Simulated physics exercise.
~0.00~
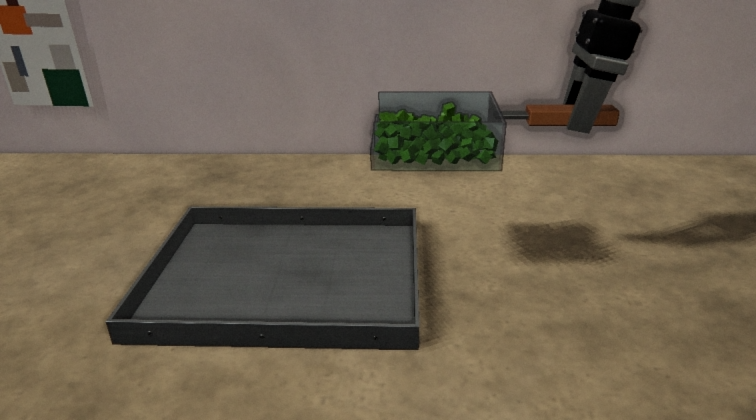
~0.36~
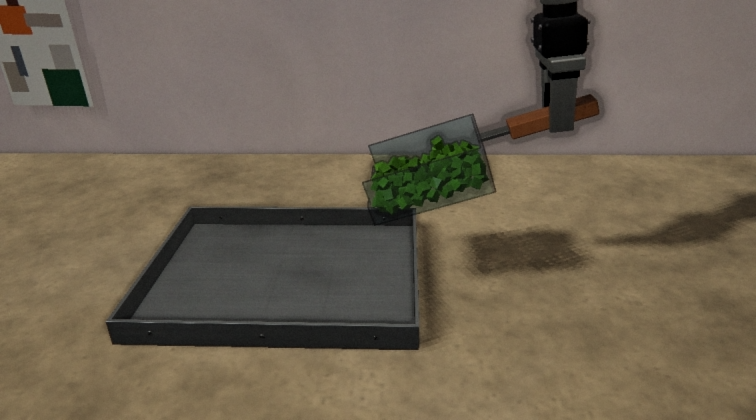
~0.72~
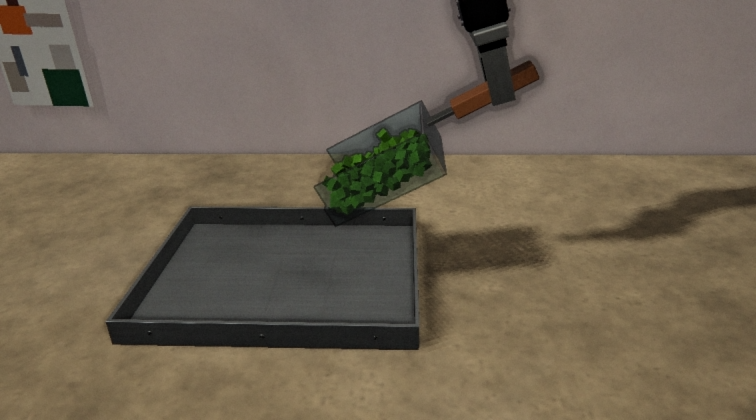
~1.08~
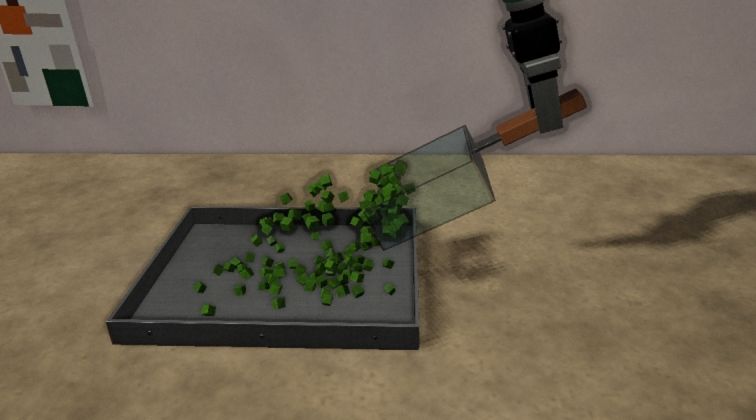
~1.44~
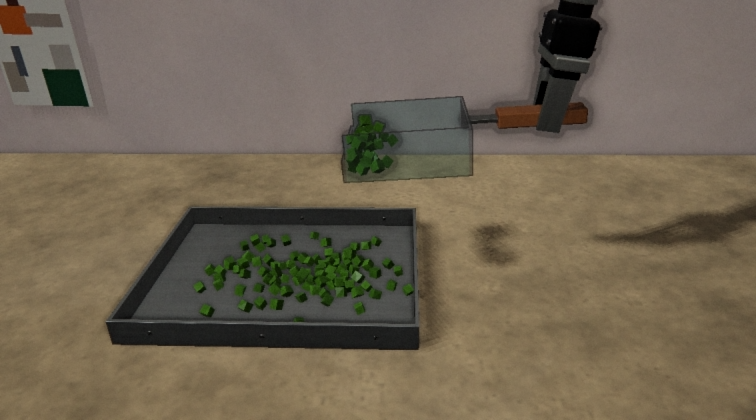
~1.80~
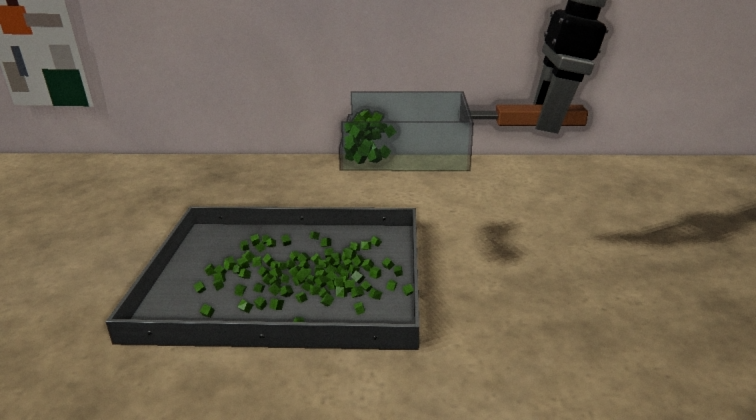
In this clip, a robotic arm holding a clear, wooden-handled box of green cubes moves it left, tips it toward a dark tray and spills most of them in, then levels the box with a small heap still inside.
